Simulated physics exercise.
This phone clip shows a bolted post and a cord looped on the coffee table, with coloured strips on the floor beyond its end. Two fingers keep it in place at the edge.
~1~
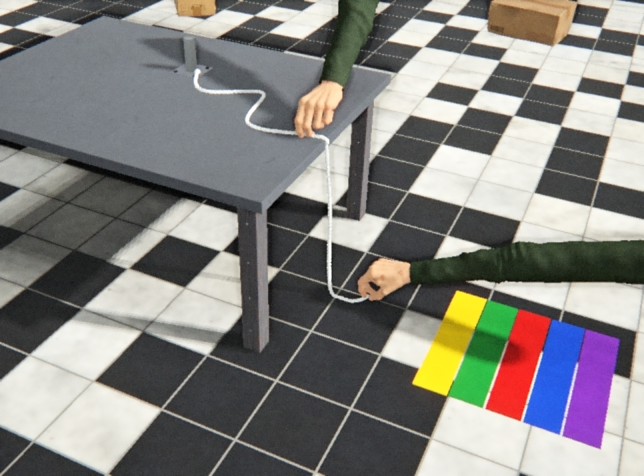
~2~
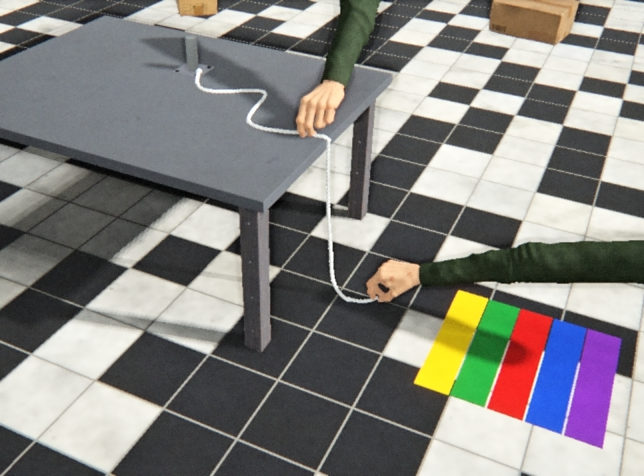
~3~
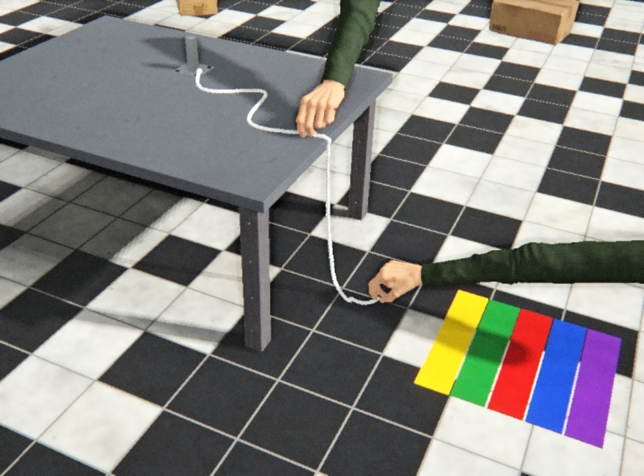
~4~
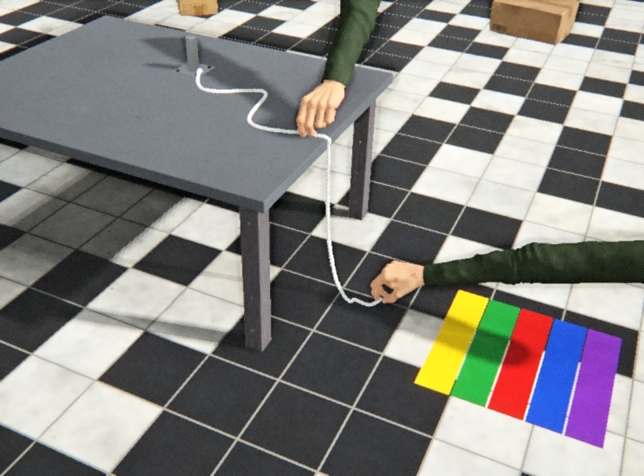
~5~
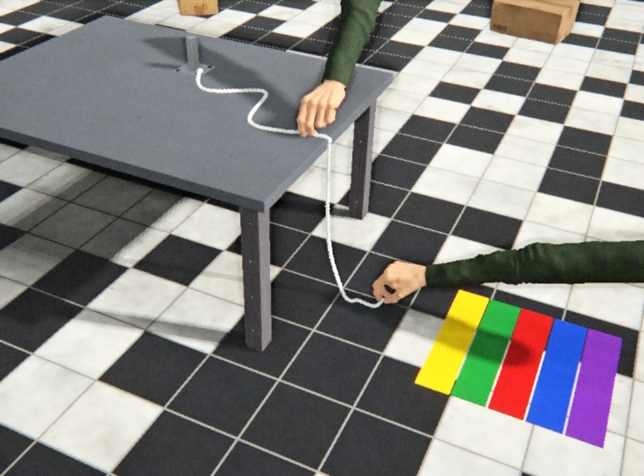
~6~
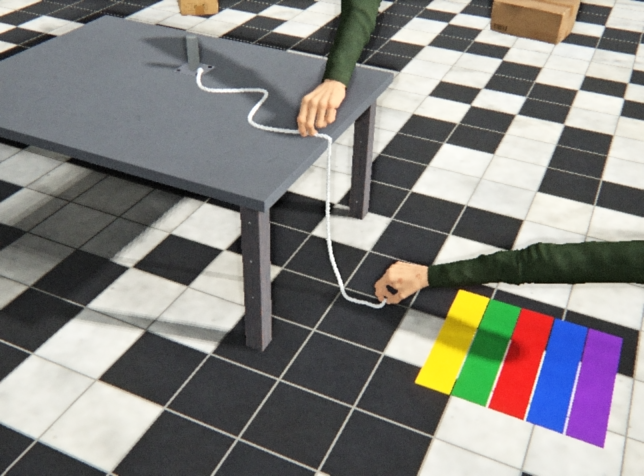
To begin with, a white cord winds across a grey table, pinned at the edge by one hand, while another hand near the floor grips its hanging end. The lower hand then shifts very slightly right, drawing the cord's end a little towards the coloured strips, while the upper hand stays still.
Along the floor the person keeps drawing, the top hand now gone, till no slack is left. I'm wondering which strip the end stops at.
It stops at the blue strip.
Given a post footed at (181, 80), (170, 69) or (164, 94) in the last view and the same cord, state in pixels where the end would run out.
Respectively (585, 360), (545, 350) and (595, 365).
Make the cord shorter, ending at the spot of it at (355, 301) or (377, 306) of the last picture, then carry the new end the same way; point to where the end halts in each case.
In order, roughly (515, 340) and (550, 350).
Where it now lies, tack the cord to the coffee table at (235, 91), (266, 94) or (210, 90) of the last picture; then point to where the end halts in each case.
Readings in order - (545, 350), (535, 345), (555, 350).
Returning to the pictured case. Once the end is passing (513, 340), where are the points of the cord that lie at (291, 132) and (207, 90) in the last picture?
Approx. (346, 166); approx. (237, 85).
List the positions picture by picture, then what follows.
End (368, 296); yellow (438, 370); green (473, 382); red (509, 395); blue (547, 407); purple (586, 421), in the first picture.
End (377, 298); cord through (198, 84) (264, 92) (253, 125) (328, 146) (328, 213) (333, 278), in the second picture.
End (379, 298), in the third picture.
End (381, 299); cord through (198, 84) (265, 92) (254, 125) (329, 145) (328, 213) (335, 279), in the fourth picture.
End (383, 299), in the fifth picture.
End (385, 299); cord through (199, 84) (265, 92) (254, 125) (329, 145) (328, 212) (339, 278), in the sixth picture.
Soon after, end near (513, 339); over red.
After that, end near (550, 351); over blue.
At the stop, end near (572, 358); over blue. It gets as far as the blue strip.
